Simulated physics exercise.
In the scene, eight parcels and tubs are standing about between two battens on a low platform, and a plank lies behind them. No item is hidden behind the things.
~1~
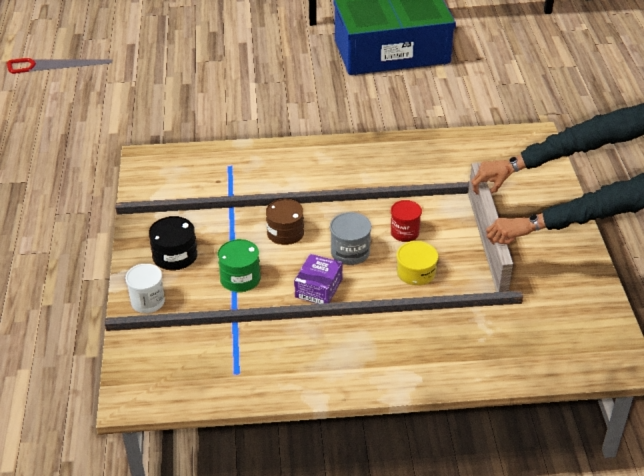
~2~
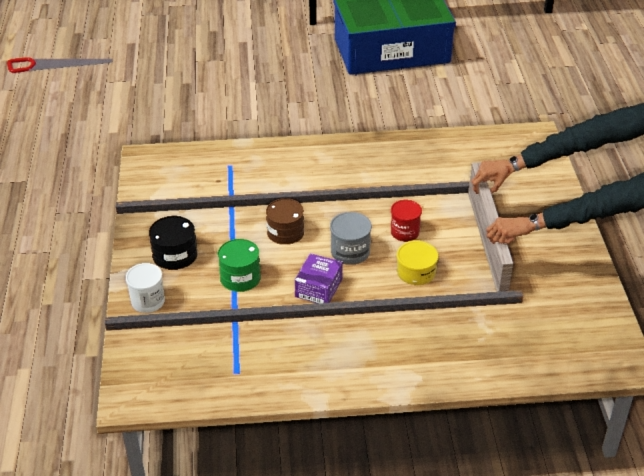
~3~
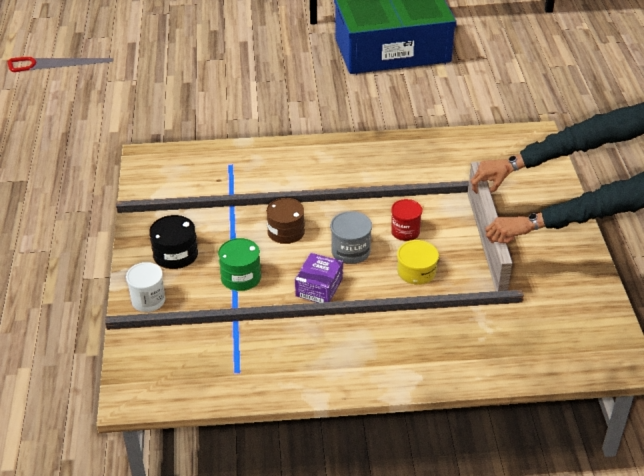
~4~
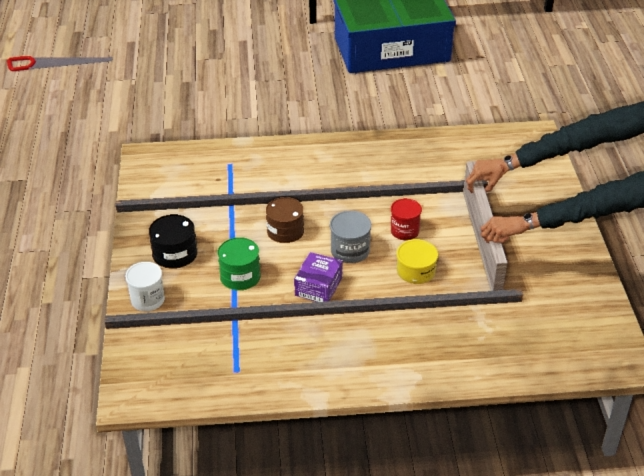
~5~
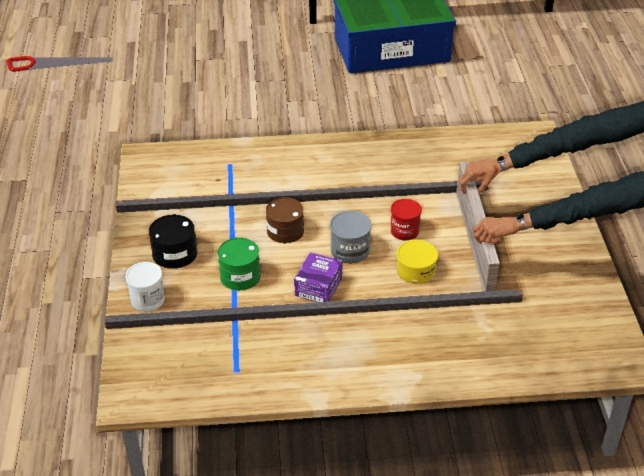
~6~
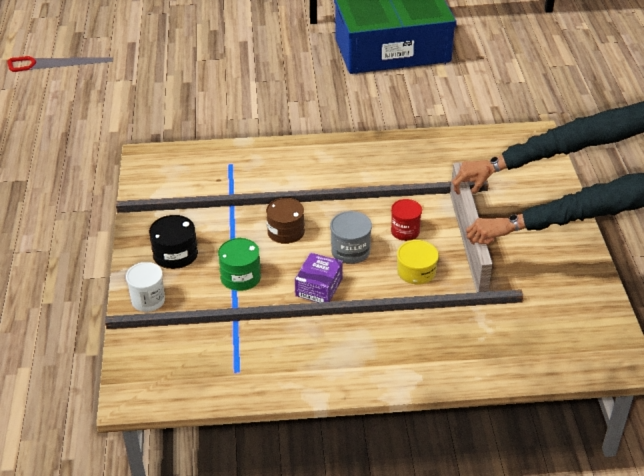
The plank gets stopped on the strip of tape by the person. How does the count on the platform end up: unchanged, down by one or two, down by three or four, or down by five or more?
The tally of falls will come to none at all.
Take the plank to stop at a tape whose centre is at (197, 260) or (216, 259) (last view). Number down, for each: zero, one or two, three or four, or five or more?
With the tape at the first spot it's one to two, and at the second it's none.
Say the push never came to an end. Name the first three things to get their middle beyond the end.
That would be the white pail, followed by the black canister and then the green canister.
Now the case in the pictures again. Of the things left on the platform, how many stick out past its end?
0, I think.
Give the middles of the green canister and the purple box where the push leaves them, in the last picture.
In the last picture the first middle sits at (175, 258) and the other at (179, 291).
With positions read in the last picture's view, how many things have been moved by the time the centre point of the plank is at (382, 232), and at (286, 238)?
At the first place 3, at the second 6.
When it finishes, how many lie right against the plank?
It's 3.
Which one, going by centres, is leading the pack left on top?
The foremost one is the white pail.
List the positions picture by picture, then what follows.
The first frame shows white pail (146, 289); black canister (173, 243); green canister (239, 266); plank (489, 227); tape (233, 259).
The second frame shows black canister (173, 243); red pail (406, 221).
The third frame shows green canister (240, 265); grey pail (351, 238).
The fourth frame shows white pail (146, 287); plank (484, 226).
The fifth frame shows black canister (173, 241); purple box (319, 278).
The sixth frame shows white pail (146, 287); black canister (174, 242); green canister (240, 264); plank (470, 227); tape (233, 258).
Soon after, none off yet; white pail at rest near (146, 287); black canister at rest near (174, 242); green canister at rest near (240, 264).
After that, none off yet; white pail at rest near (146, 287); black canister at rest near (174, 242); green canister displaced a little near (231, 261).
In the end, the number that fall off is zero.
